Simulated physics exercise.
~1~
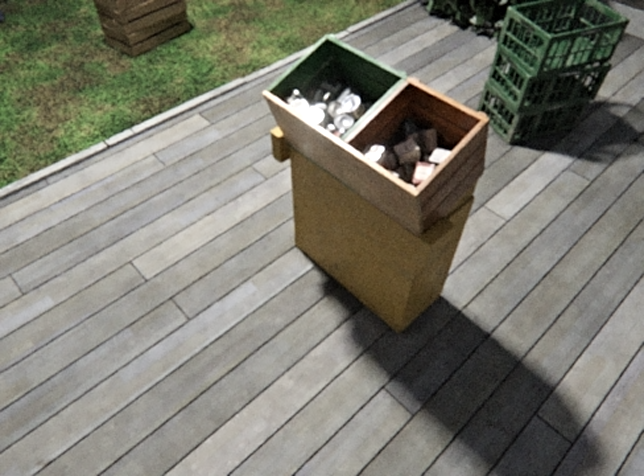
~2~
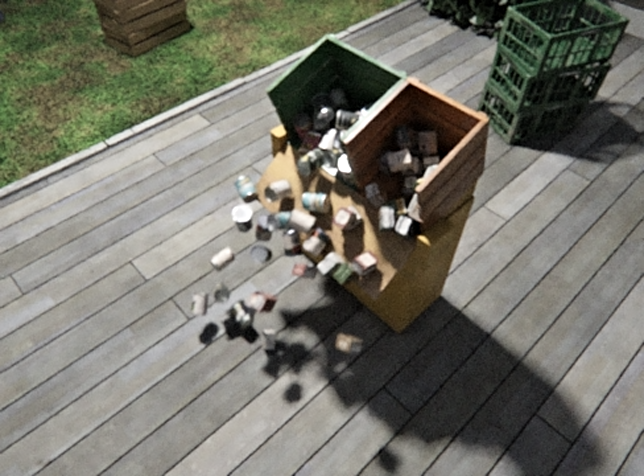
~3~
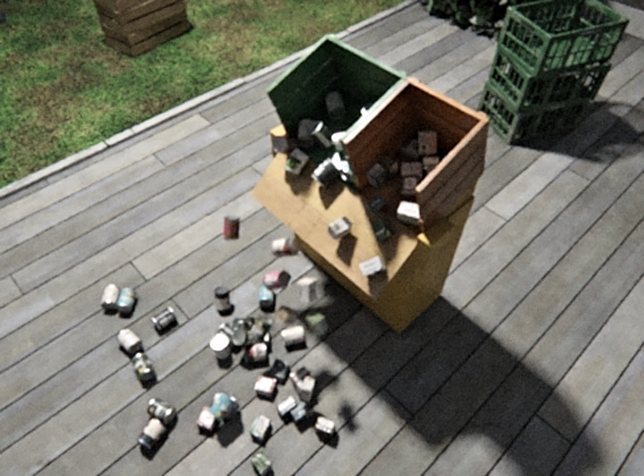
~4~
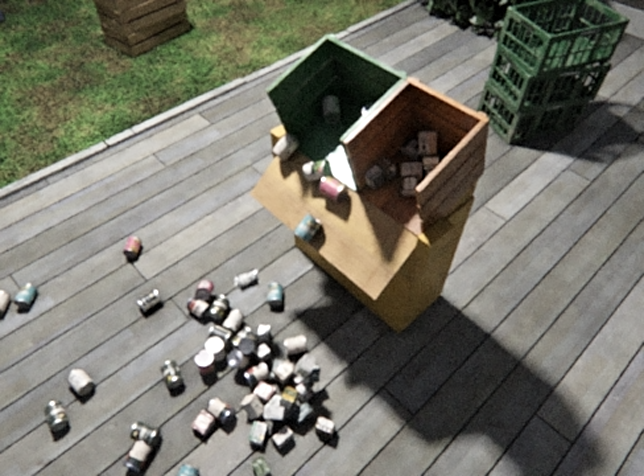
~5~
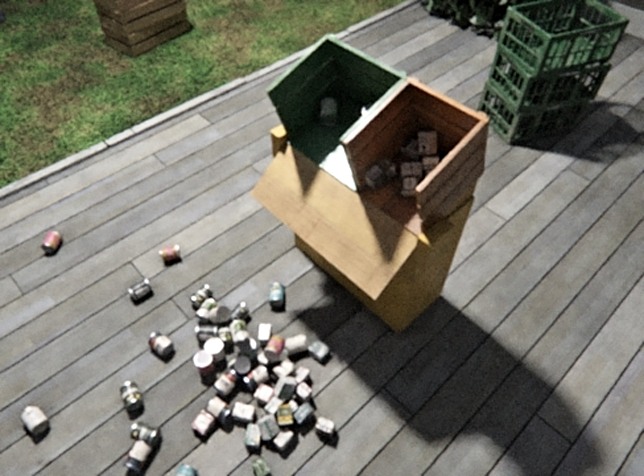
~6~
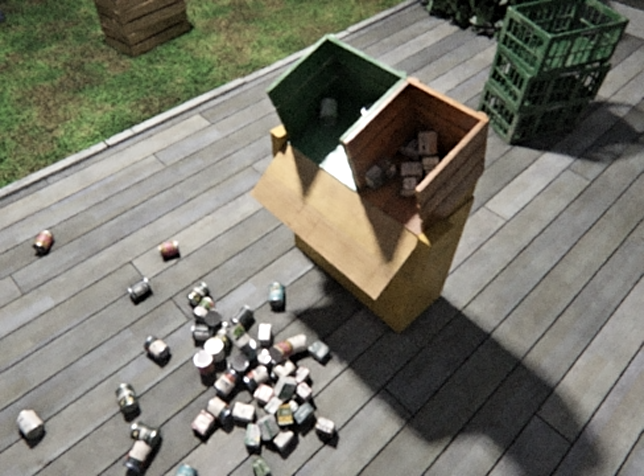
A wooden bin and a green bin sat tilted on a yellowish stand as their front flap dropped open, sending small cartons and tins tumbling onto the grey planks, where most ended up scattered, with some cartons and very few tins still inside.
